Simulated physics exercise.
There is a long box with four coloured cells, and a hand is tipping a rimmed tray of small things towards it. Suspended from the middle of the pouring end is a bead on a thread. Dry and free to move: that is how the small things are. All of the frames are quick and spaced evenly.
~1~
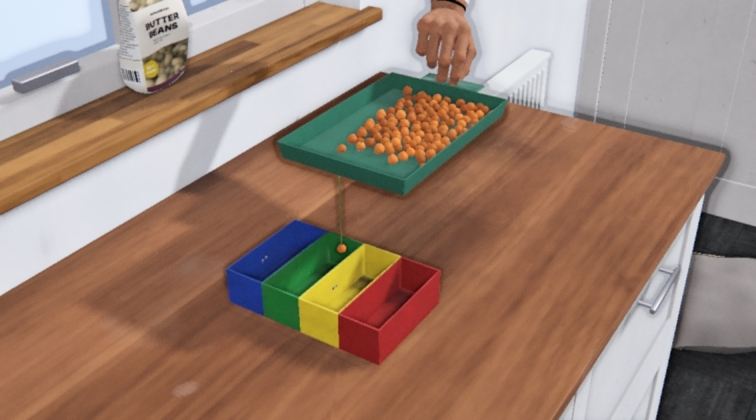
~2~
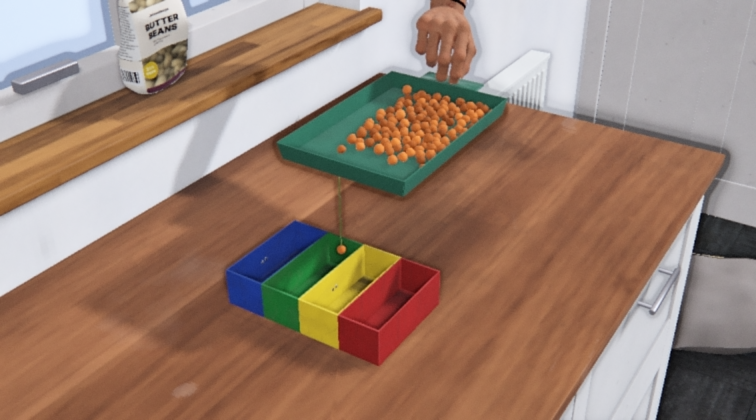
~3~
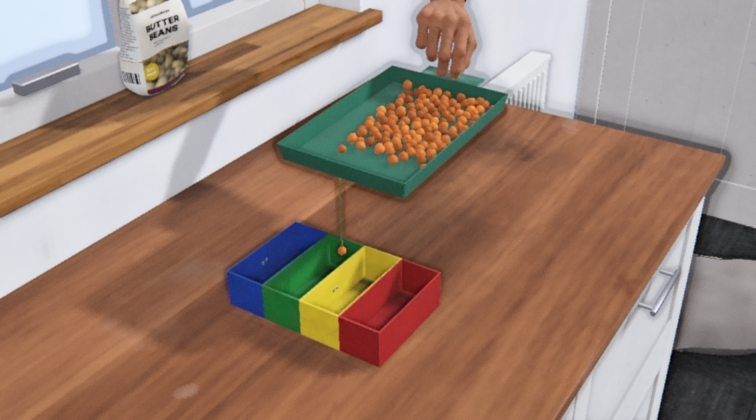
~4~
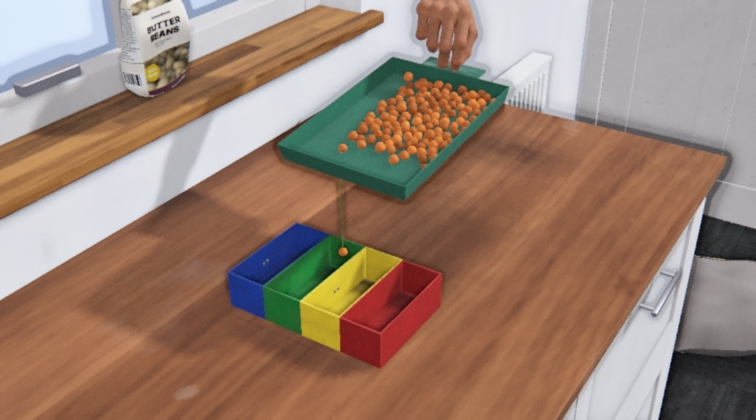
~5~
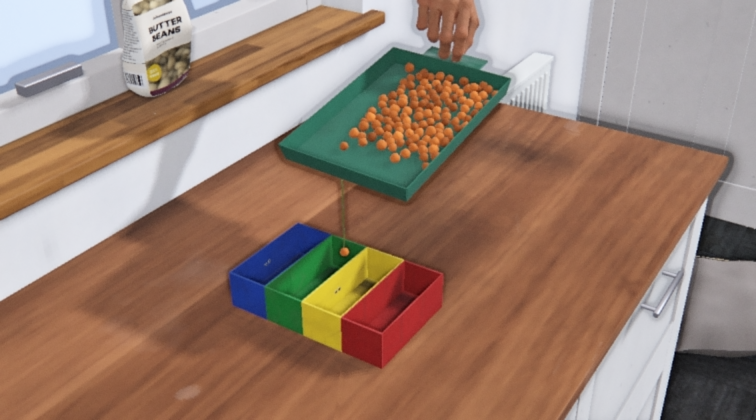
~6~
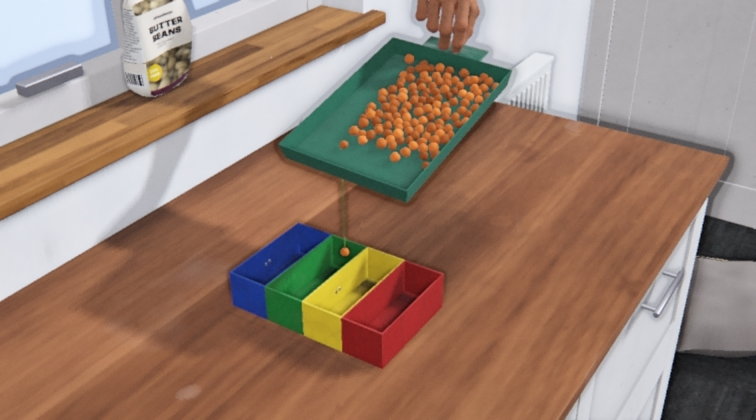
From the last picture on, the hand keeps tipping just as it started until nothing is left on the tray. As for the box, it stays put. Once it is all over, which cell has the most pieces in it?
The red cell.
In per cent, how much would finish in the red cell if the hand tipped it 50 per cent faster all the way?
Roughly 50%.
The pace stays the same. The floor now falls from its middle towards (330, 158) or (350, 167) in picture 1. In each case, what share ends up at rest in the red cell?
For the first aim it is 0 in a hundred, for the second 20 in a hundred.
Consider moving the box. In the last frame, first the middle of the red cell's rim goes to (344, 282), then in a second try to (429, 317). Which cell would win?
The red cell, then that yellow cell.
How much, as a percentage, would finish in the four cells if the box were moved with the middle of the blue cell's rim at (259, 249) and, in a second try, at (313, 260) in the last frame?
Some 70 percent, followed by some 90 percent.
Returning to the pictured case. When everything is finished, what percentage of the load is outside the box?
Call it some 10 percent of the pieces.
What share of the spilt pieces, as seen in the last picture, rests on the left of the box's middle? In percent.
About 60 per cent.
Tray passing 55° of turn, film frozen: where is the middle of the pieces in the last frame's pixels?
Around (381, 146).
Shortly afterwards, tray tipped steeply; the whole lot on the tray.
Next, tray tipped right over; all but a few on the tray; only a few in the red cell.
Some moments later, tray tipped past a quarter turn; near half in the red cell; near a third in the yellow cell; a little in the green cell; only a few in the blue cell; a little falling or outside the box.
In the end, tray tipped past a quarter turn; near half in the red cell; near a third in the yellow cell; a little in the green cell; only a few in the blue cell; a little outside the box.
